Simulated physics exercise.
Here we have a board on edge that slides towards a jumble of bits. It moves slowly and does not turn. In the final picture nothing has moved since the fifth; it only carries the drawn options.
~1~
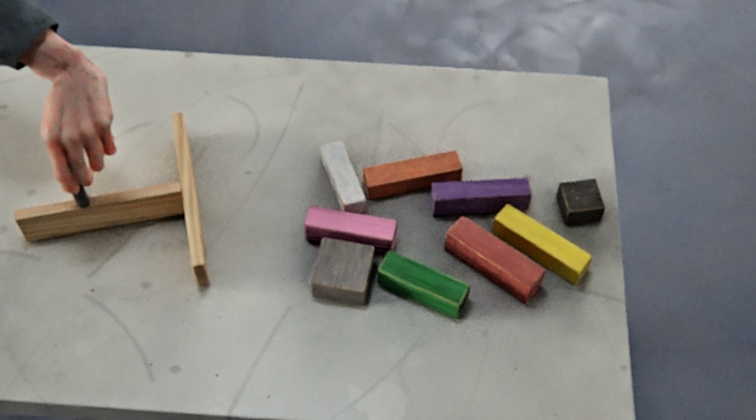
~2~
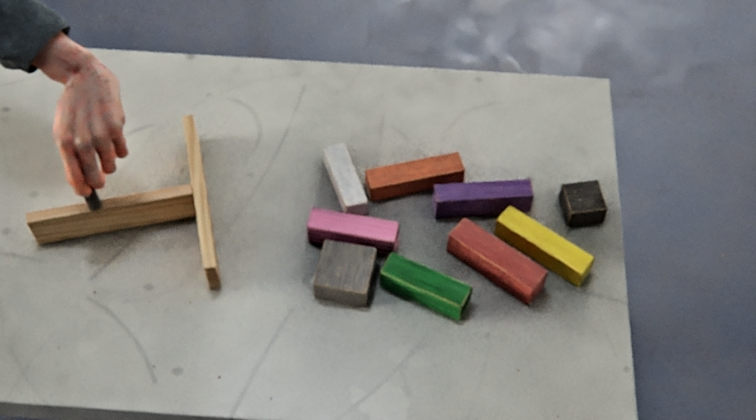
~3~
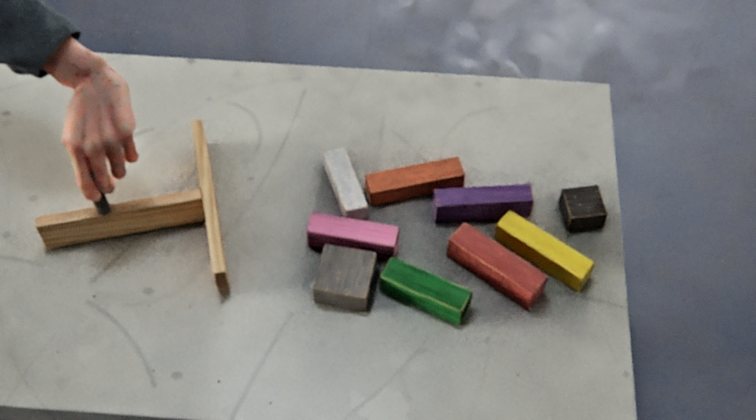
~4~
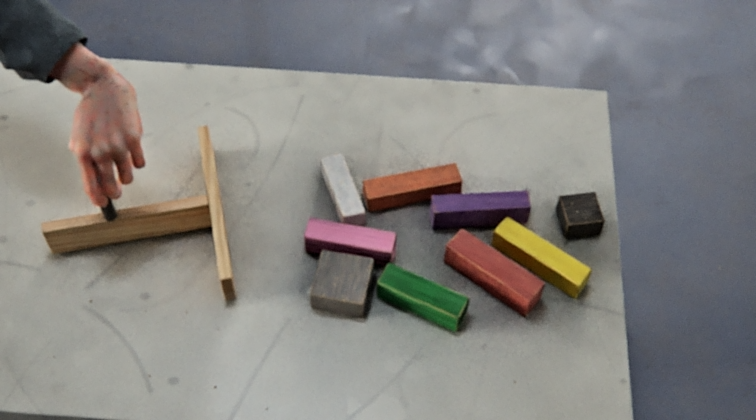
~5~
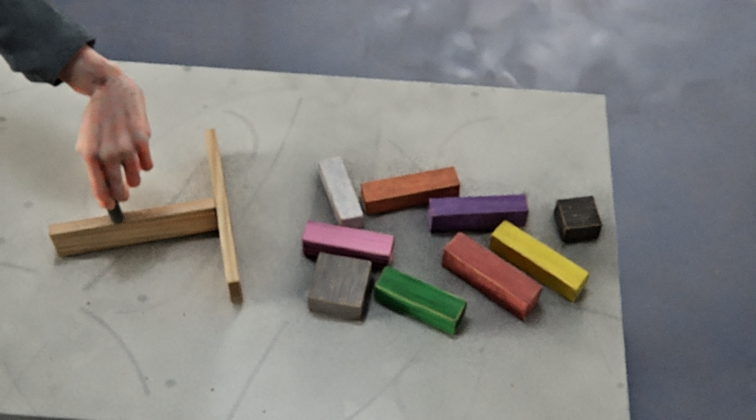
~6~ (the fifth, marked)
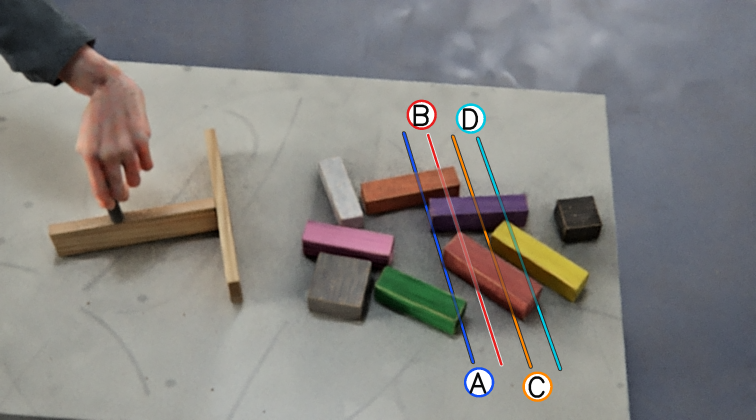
A T-shaped wooden board, held by a hand through a small dark peg, slid slowly to the right across a gray table without turning, while the jumble of colored blocks stayed untouched.
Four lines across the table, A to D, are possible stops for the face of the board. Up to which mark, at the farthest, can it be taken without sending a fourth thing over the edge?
No farther than D.
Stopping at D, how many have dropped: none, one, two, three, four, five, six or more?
In all, three.
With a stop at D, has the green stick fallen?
No.
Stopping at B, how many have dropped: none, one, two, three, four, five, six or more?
By then, none.
On the marked copy, A at (436, 239); B at (462, 240); C at (489, 242); D at (516, 244).
Taking D. A third of the way, board (327, 209); green stick (438, 297); grey block (375, 283).
Two thirds of the way, board (434, 217); yellow stick (565, 252); red bar (549, 270).
When it is over, board (516, 223); black block over the edge; red bar over the edge; three fallen.
As for the rest, A is within the limit but short; B is within the limit but short; C is within the limit but short.
